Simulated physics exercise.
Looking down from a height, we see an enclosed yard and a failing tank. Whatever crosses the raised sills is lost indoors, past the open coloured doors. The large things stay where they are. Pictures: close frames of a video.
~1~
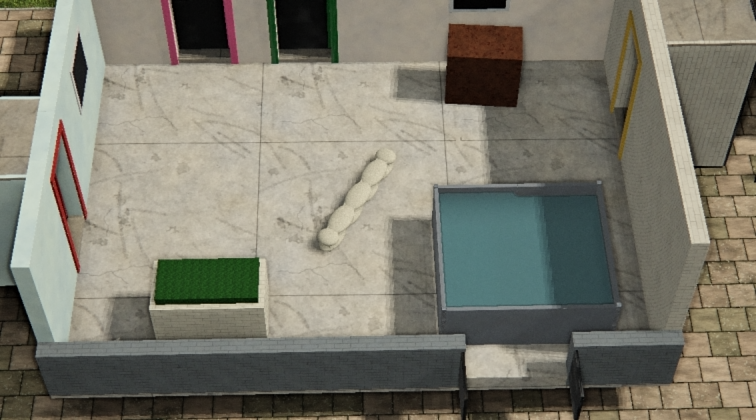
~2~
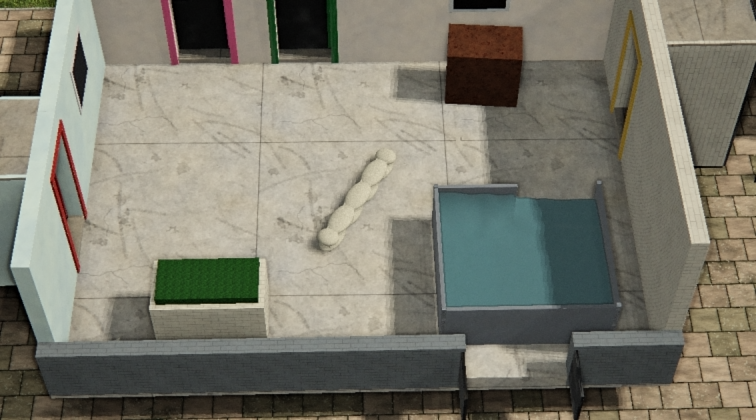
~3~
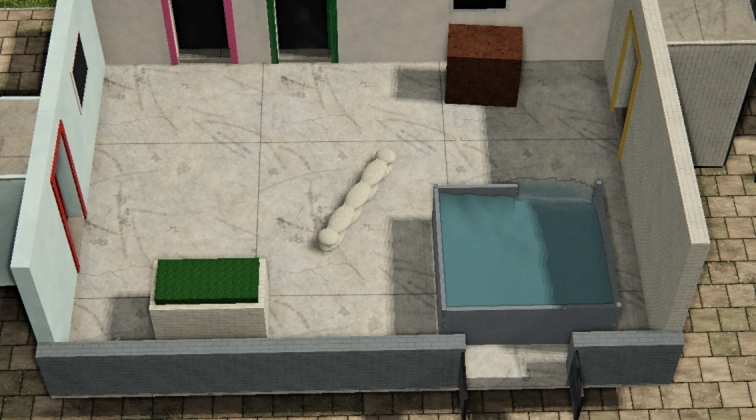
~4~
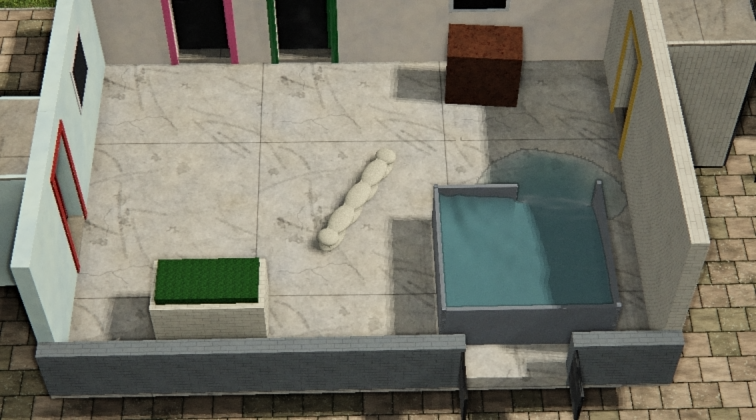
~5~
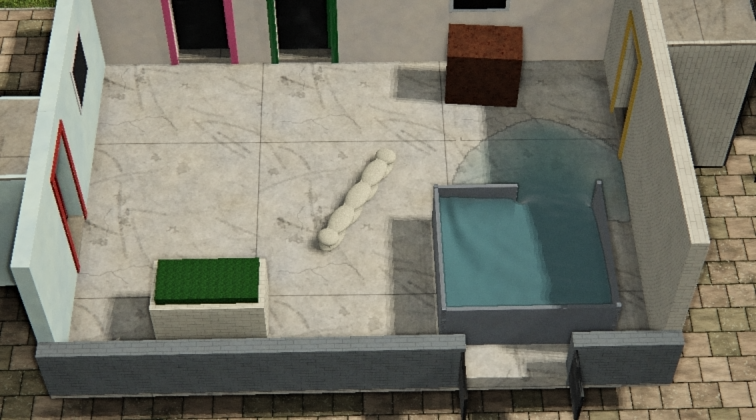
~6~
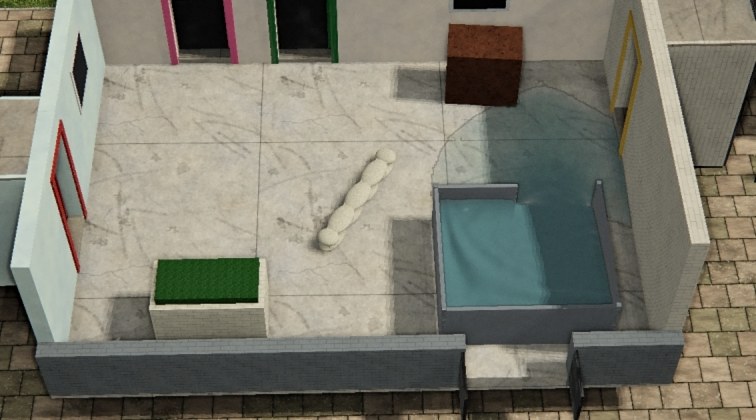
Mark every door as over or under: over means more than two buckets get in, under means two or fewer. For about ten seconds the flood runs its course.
Pink door - under; red door - under; green door - under; yellow door - over.
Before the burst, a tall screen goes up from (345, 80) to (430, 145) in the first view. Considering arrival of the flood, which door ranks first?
First comes the yellow one.
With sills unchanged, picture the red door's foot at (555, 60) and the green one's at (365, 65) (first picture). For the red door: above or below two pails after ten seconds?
The red door exceeds it.
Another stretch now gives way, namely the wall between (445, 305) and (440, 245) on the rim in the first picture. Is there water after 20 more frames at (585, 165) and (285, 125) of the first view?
Still dry, Soaked.
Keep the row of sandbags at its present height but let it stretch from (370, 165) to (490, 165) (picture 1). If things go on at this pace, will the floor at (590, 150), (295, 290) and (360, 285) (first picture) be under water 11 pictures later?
Going through them, they'd be waterlogged, then left unsoaked, then left unsoaked.
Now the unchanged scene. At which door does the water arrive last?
My answer: The red one.
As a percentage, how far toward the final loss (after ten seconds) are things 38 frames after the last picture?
My reading is about 65 per cent.
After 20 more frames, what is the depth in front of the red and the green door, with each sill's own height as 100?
About 0 and 60 %.
A moment on, water covers 20 % of the floor; the pink door not reached, the red door not reached, the green door not reached, the yellow door under two buckets in.
Next, water covers 30 % of the floor; the pink door not reached, the red door not reached, the green door not reached, the yellow door over two buckets in.
Then, water covers 45 % of the floor; the pink door wet at the sill, nothing in, the red door not reached, the green door wet at the sill, nothing in, the yellow door far over two buckets in.
Later, water covers 80 % of the floor; the pink door wet at the sill, nothing in, the red door wet at the sill, nothing in, the green door wet at the sill, nothing in, the yellow door far over two buckets in.
In the end, water covers 95 % of the floor; the pink door wet at the sill, nothing in, the red door wet at the sill, nothing in, the green door under two buckets in, the yellow door far over two buckets in.
